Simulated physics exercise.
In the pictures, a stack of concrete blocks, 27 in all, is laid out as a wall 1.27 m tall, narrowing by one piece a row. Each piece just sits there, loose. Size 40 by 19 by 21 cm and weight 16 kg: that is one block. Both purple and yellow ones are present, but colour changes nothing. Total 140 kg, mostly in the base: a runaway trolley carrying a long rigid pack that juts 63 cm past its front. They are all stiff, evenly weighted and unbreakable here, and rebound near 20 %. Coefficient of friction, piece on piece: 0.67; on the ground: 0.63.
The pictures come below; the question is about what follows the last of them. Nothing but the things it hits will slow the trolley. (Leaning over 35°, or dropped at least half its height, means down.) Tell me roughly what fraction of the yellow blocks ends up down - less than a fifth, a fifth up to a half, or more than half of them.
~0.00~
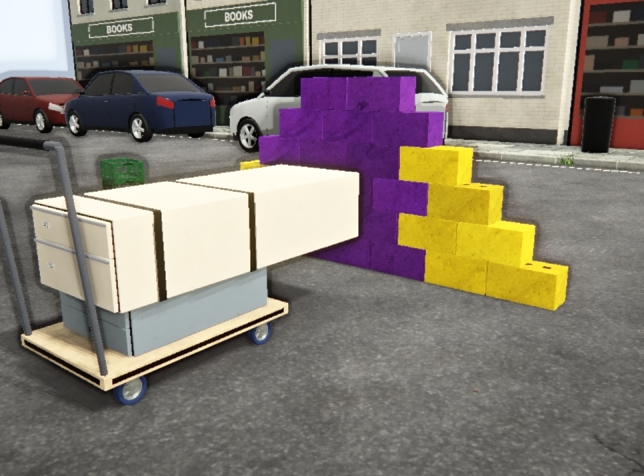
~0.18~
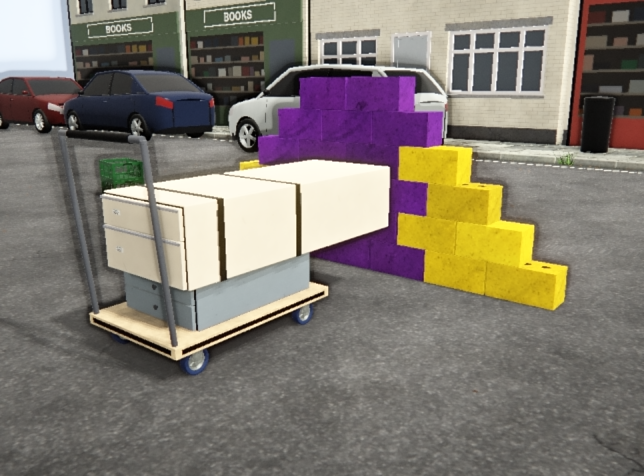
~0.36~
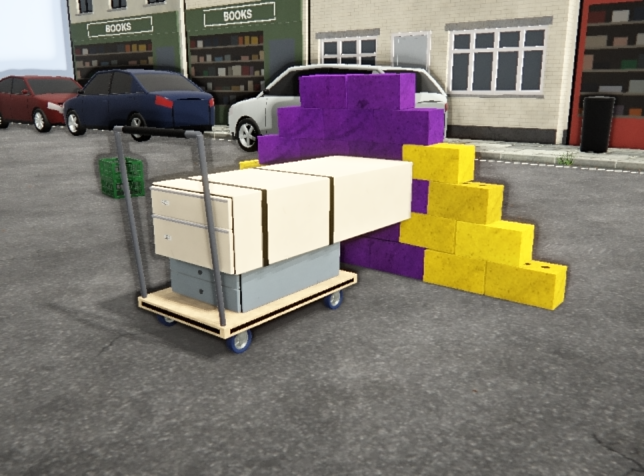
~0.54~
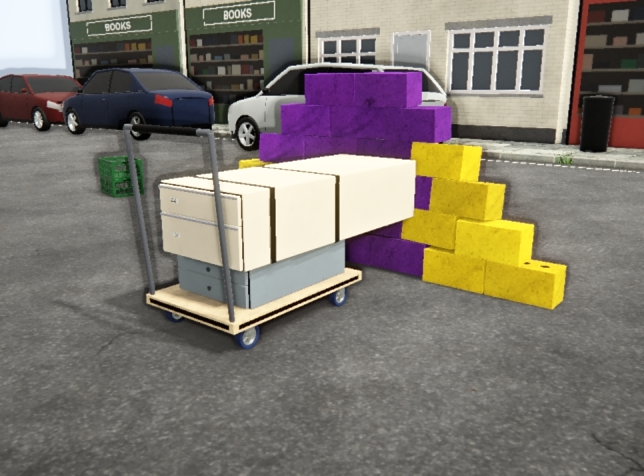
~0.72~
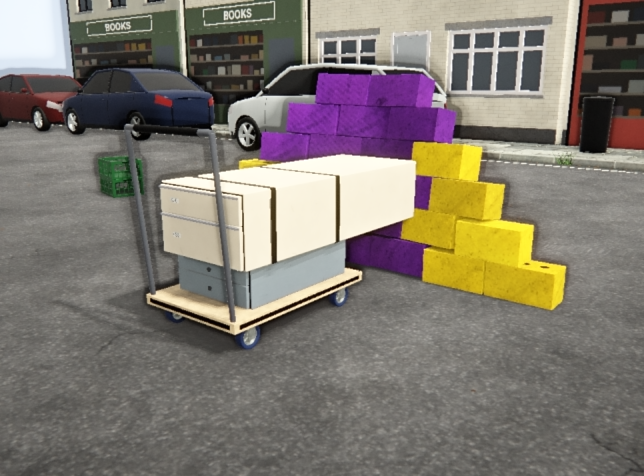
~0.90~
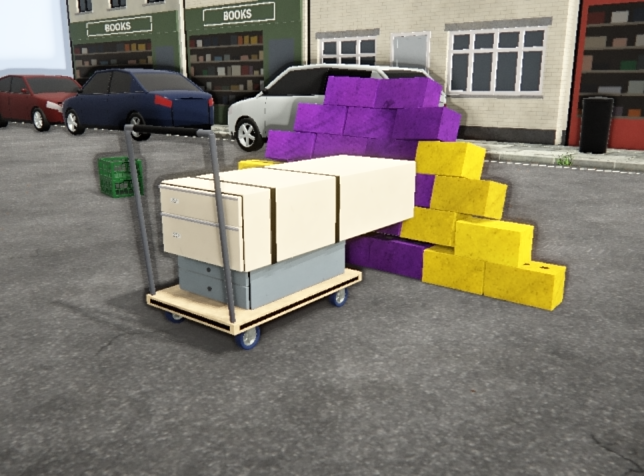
I think the part going down will be one fifth up to one half.
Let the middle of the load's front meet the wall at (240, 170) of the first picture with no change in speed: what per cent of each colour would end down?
For yellow it's 30 per cent, for purple 50 per cent.
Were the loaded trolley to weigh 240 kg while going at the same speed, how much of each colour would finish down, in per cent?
Result: Yellow 30, purple 90 %.
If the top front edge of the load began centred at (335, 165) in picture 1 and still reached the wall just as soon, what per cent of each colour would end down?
Yellow 0%, purple 0%.
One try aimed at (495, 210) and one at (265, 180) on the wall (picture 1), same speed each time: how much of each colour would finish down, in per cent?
You'd get yellow at 50 followed by 30, and purple at 40 followed by 50 percent.
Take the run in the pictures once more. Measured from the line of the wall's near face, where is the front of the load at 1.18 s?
Position: Approx. 10 cm beyond.
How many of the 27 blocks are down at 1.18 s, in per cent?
50 %.
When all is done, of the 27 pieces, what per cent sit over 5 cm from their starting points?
The share is 60 per cent.
Around 1.18 s, load 8 cm past the wall's line, stopped; 1 of the 10 yellow blocks down (14 of 27 in all colours); top yellow block tipped 37°; top purple block tipped 39°, 17 cm lower.
Around 1.42 s, load 8 cm past the wall's line, stopped; 3 of the 10 yellow blocks down (16 of 27 in all colours); top yellow block on its side; top purple block tipped 71°, 70 cm lower.
Finally (2.1 s), load 8 cm past the wall's line, stopped; 3 of the 10 yellow blocks down (16 of 27 in all colours); top yellow block on its side; top purple block on its side. That is 30 per cent. Seen by the last camera, middles, top yellow block near (485, 241), top purple block near (466, 220).
